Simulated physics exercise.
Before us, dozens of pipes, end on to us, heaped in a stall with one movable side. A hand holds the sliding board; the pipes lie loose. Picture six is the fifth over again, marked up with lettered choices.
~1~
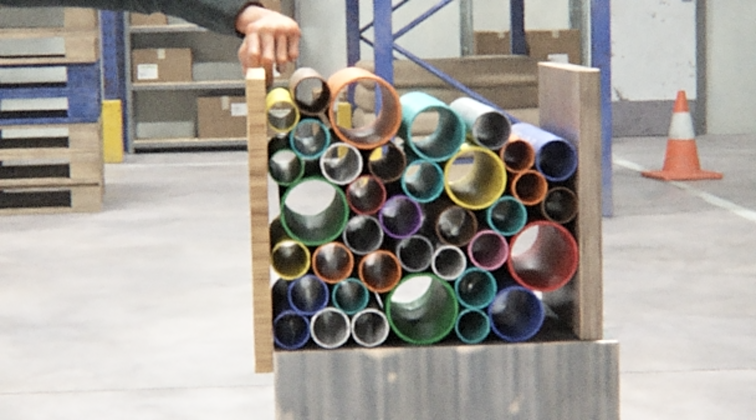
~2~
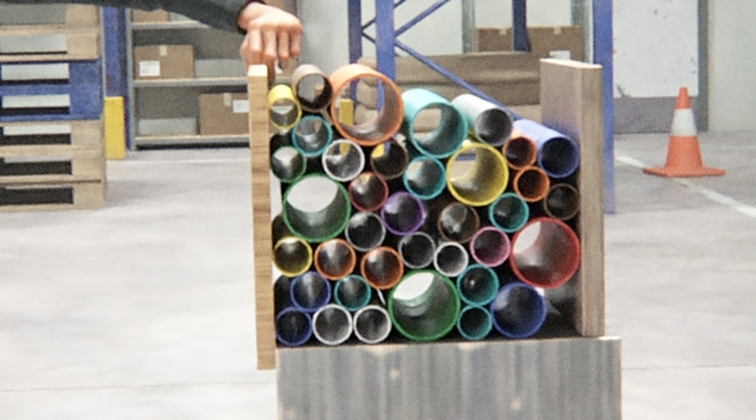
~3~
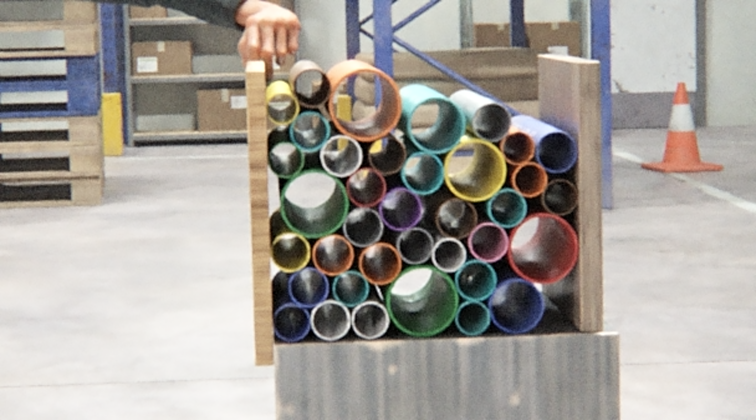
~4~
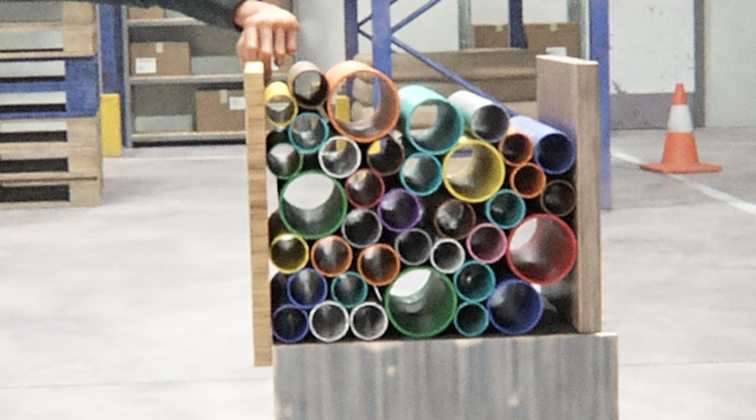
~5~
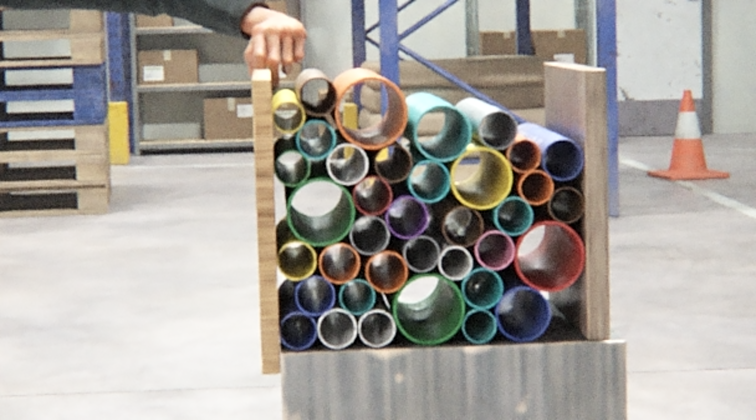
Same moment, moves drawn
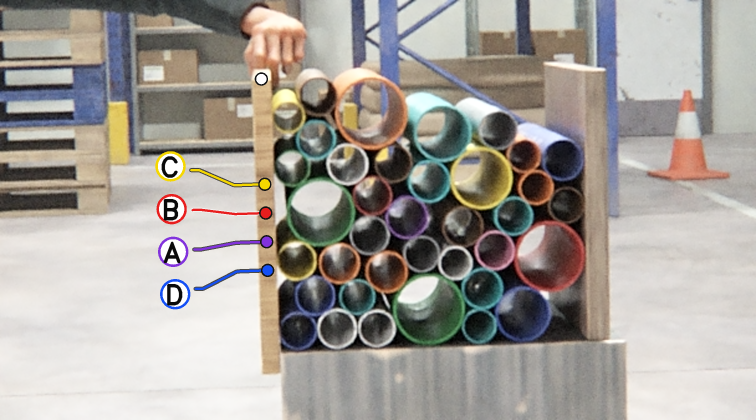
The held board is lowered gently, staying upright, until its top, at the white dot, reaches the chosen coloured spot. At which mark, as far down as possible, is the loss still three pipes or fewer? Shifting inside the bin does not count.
At most to C.
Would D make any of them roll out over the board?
At D: Yes.
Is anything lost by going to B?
At B: Yes.
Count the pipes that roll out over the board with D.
The count is four.
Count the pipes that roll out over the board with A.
It comes to four.
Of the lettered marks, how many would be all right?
One of the four.
On the copy, A at (267, 242); B at (266, 213); C at (265, 185); D at (268, 270); the white dot at (262, 79).
On C. First, top of the board (273, 132).
Then, top of the board (274, 184).
Finally, top of the board (274, 184), one out over the board.
By contrast, A four out over the board; B four out over the board; D four out over the board.
